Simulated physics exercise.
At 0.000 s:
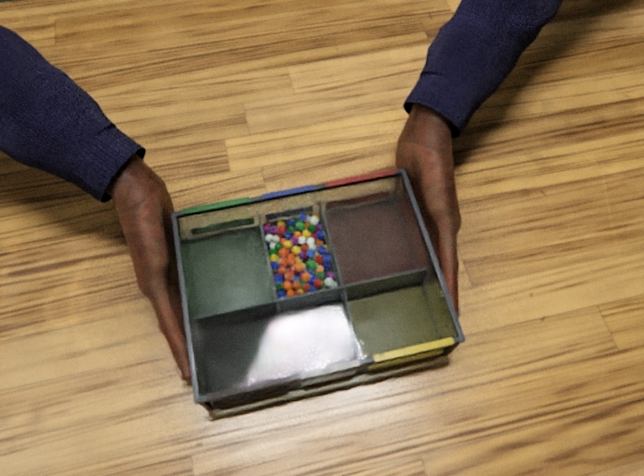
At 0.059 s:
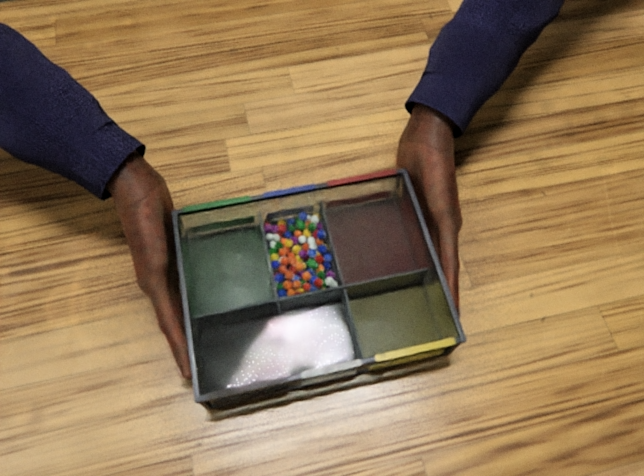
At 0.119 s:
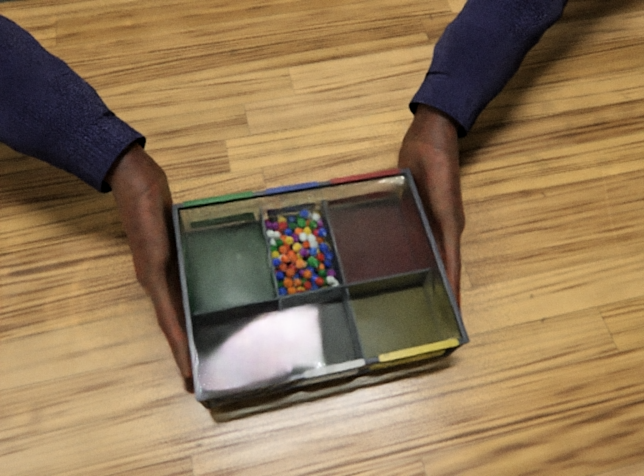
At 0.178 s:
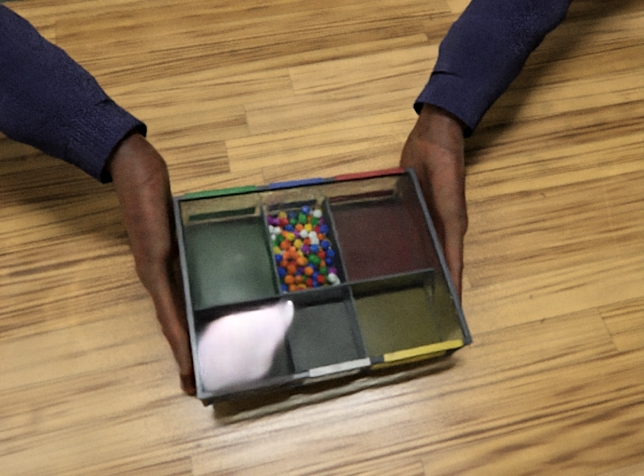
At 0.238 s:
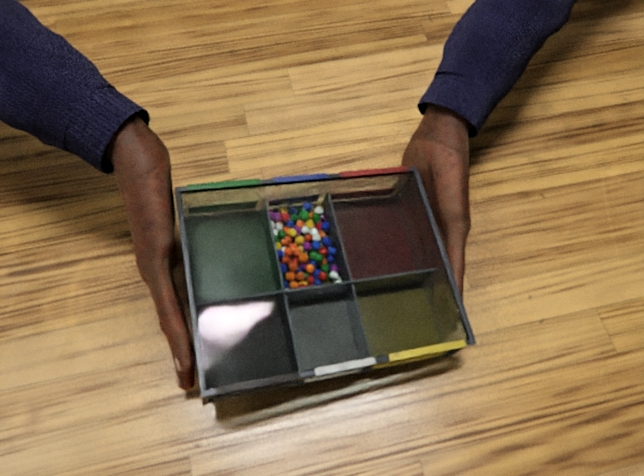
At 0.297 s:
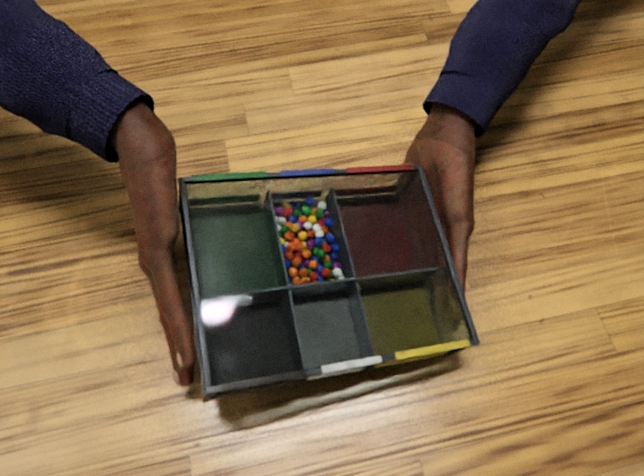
At first, two hands in dark blue sleeves hold a clear-lidded, divided box above a wood-grain surface, with multicolored beads in its top middle compartment. The hands then gradually tilt the box slightly toward its right front corner, while a bright reflection slides left across the lid and shrinks, the beads staying clustered.
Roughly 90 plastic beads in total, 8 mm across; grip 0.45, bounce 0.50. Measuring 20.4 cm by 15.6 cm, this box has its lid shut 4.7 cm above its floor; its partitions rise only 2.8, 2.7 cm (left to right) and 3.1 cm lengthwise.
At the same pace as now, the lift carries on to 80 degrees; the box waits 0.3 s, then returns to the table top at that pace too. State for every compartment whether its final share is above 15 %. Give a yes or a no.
Red - no; blue - yes; green - no; yellow - no; white - no; black - no.
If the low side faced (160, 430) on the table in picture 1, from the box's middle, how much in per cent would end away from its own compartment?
The share comes to about 15 in a hundred.
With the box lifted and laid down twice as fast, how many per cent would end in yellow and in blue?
I'd expect yellow at 15 percent and blue at 60 percent.
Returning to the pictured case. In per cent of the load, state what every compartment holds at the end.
Per cent by compartment - red 10, blue 85, green 0, yellow 10, white 0, black 0.
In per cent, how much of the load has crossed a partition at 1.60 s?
5 %.
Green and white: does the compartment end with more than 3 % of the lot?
As for green, not so, and as for white, not so.
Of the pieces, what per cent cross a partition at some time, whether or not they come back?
The share is close to 15 percent.
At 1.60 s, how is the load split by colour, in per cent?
Red 5; blue 95; green 0; yellow 0; white 0; black 0.
Then, at 1.60 s, tilt 80 degrees; red 5 %, blue 95 %.
After 2.47 s, tilt 40 degrees; red 10 %, blue 85 %, yellow 10 %.
Then, at 3.34 s, tilt 0 degrees; red 10 %, blue 85 %, yellow 10 %.
By 3.8 s all is still; red 10 %, blue 85 %, green 0 %, yellow 10 %, white 0 %, black 0 %.
